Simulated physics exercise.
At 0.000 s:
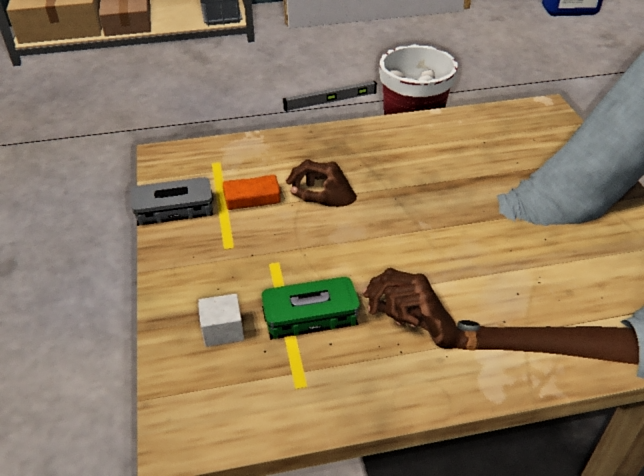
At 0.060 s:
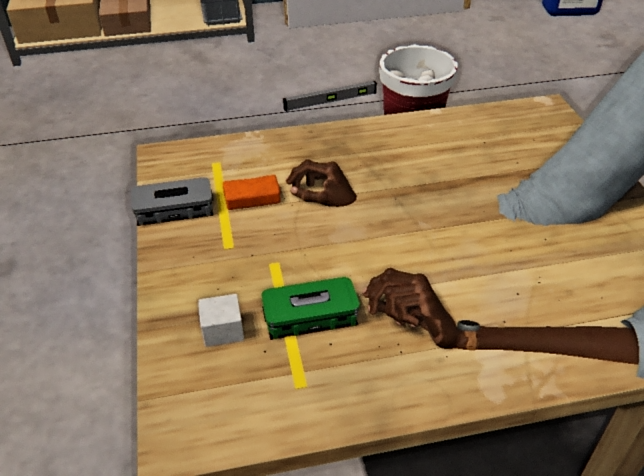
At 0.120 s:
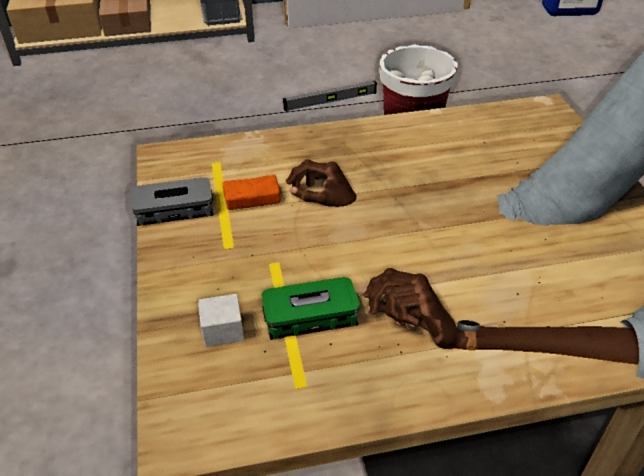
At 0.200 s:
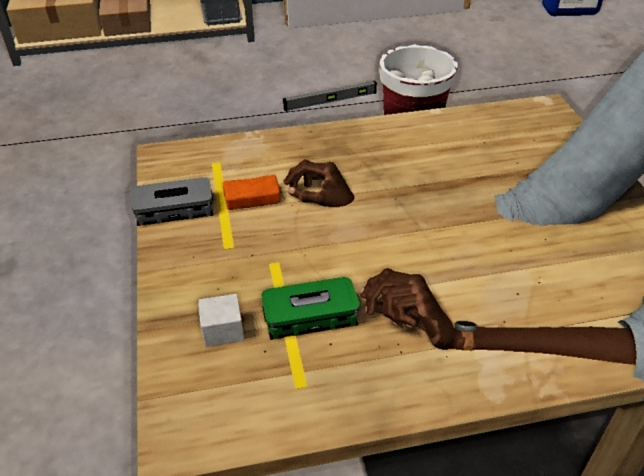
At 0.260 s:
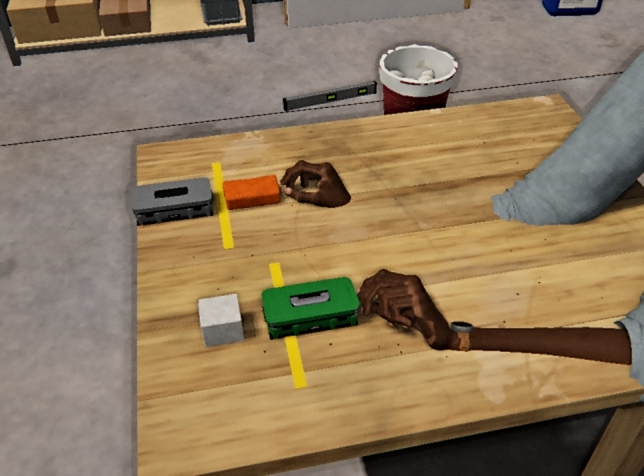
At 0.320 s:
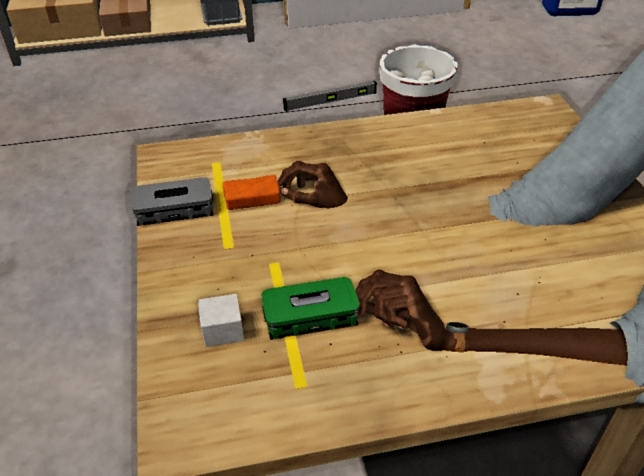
Two hands rested beside a green case and an orange sponge on a wooden table, edging very slightly left, while those two things, the grey case and the white block all stayed still.
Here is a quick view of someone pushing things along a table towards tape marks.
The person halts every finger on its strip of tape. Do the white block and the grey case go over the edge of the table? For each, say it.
The white block: No, it stays; the grey case: Yes, it goes over.
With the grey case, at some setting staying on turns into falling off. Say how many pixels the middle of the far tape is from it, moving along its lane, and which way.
Rightward, 12 pixels.
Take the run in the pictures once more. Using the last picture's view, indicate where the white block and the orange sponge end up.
The first one ends at (166, 328), the second at (188, 201).
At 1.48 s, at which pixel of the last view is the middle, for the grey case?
Predicted centre: Roughly (116, 232).
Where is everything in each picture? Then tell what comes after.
In the first frame, white block (221, 320); grey case (173, 201); green case (310, 307).
In the second frame, grey case (173, 201); orange sponge (252, 192).
In the third frame, white block (221, 321); green case (310, 307).
In the fourth frame, grey case (173, 201); orange sponge (252, 192).
In the fifth frame, white block (221, 321); green case (310, 307).
In the sixth frame, white block (221, 321); grey case (173, 201); orange sponge (252, 192).
After 1.48 s, white block moved about its own width near (166, 328); grey case tipped 63° from how it was near (116, 232).
By the end (2.0 s), the white block is still on the table, near (166, 328); the grey case drops to the floor.
